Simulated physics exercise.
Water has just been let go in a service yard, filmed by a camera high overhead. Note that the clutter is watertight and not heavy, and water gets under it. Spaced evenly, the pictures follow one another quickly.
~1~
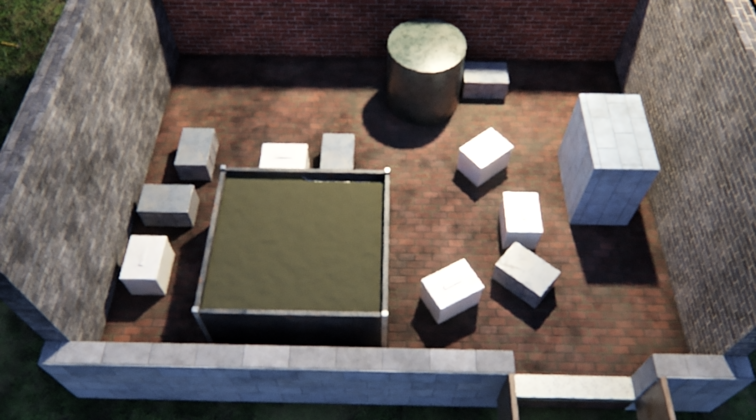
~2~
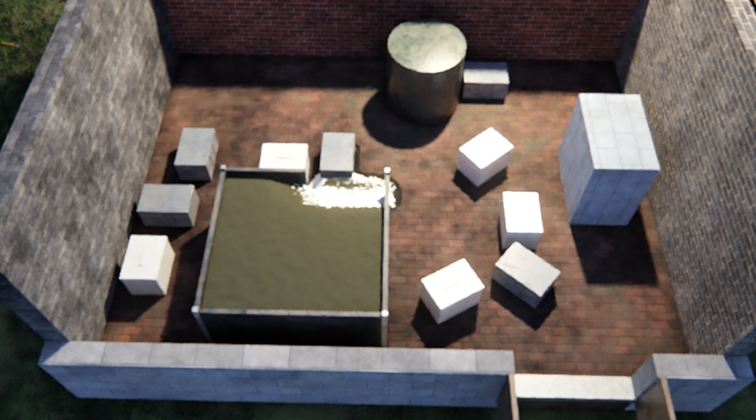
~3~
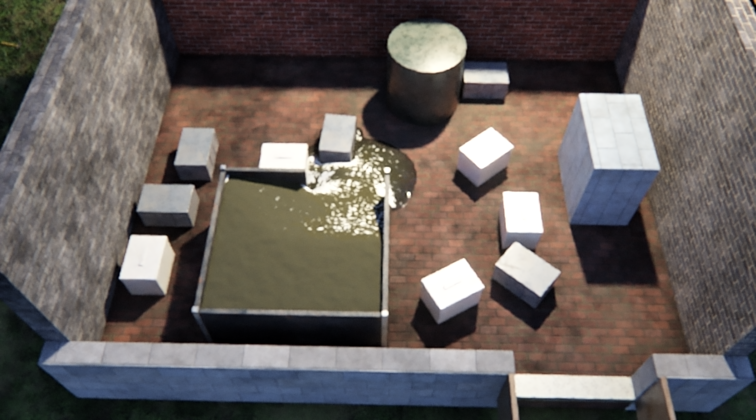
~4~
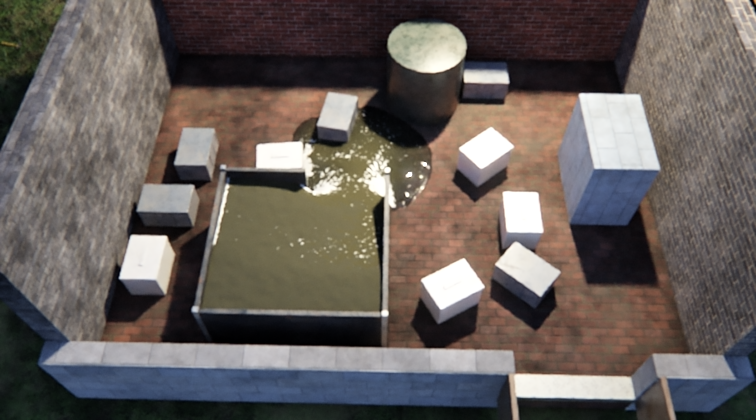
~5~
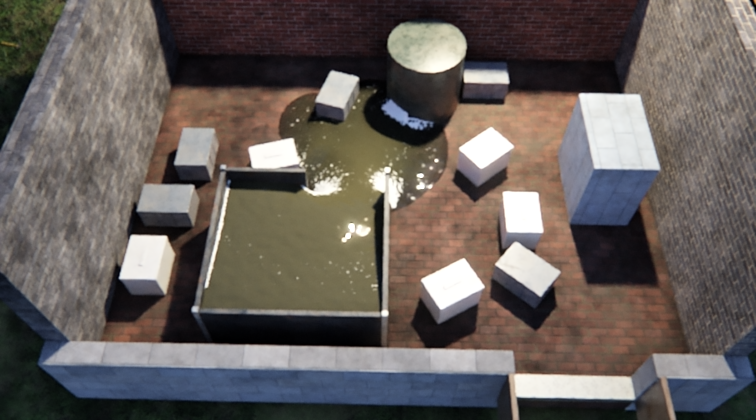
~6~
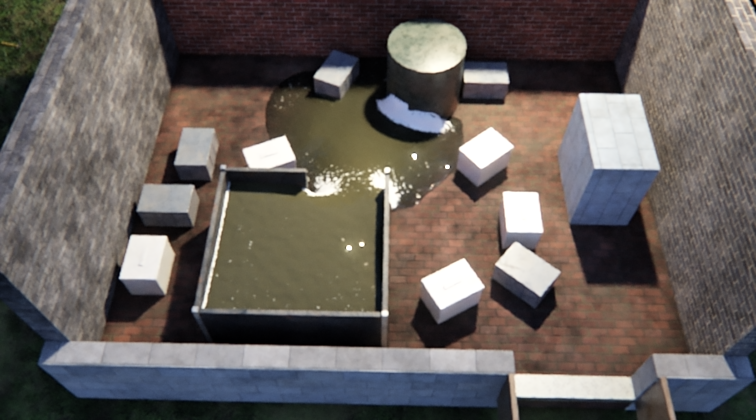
Murky water pours from a walled tank across the brick yard, pushing a grey block backward.
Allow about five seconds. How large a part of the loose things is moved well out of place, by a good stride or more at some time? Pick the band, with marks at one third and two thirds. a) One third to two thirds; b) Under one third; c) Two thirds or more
(a) One third to two thirds.
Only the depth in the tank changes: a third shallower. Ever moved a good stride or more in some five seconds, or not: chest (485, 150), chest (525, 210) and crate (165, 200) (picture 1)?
The first came up short, the next came up short, and the last did it.
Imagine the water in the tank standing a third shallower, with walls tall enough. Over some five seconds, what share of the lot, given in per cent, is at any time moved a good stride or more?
I'd put it near 40 per cent of the loose things.
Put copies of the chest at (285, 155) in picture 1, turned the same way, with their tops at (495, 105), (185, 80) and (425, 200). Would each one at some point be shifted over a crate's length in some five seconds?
Each in turn: Pushed clear, pushed clear, stays in place.
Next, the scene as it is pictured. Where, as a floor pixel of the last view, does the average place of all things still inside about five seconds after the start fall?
Roughly (367, 236).
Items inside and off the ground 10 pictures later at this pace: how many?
Total: 1.
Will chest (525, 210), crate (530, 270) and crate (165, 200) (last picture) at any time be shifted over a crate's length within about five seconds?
Never got far, then never got far, then went a long way.
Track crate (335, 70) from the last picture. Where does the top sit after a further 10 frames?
Roughly (240, 71).
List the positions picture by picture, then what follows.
In the first picture, a crate at (337, 152) rests on the ground; a chest at (284, 157) rests on the ground; 0 of 10 have shifted.
In the second picture, a crate at (338, 151), on the bottom; a chest at (284, 157) rests on the ground; 0 of 10 have shifted.
In the third picture, a crate at (338, 133), on the bottom, close to its start; a chest at (283, 156) rests on the ground; 1 of 10 have shifted.
In the fourth picture, a crate at (338, 111) rests on the ground, a stride from its start; a chest at (280, 156), on the bottom, close to its start; 1 of 10 have shifted.
In the fifth picture, a crate at (337, 89) rests on the ground, a stride from its start; a chest at (274, 155) rests on the ground, close to its start; 2 of 10 have shifted.
In the sixth picture, a crate at (337, 68), on the bottom, a stride from its start; a chest at (269, 154), on the bottom, close to its start; 2 of 10 have shifted.
A moment on, 1 of 10 are well off their spots; 1 afloat.
Next, 1 of 10 are well off their spots; 1 afloat.
Later, 3 of 10 are well off their spots; 2 afloat.
In the end, 5 of 10 are well off their spots, and 5 have been at some point; 6 afloat.
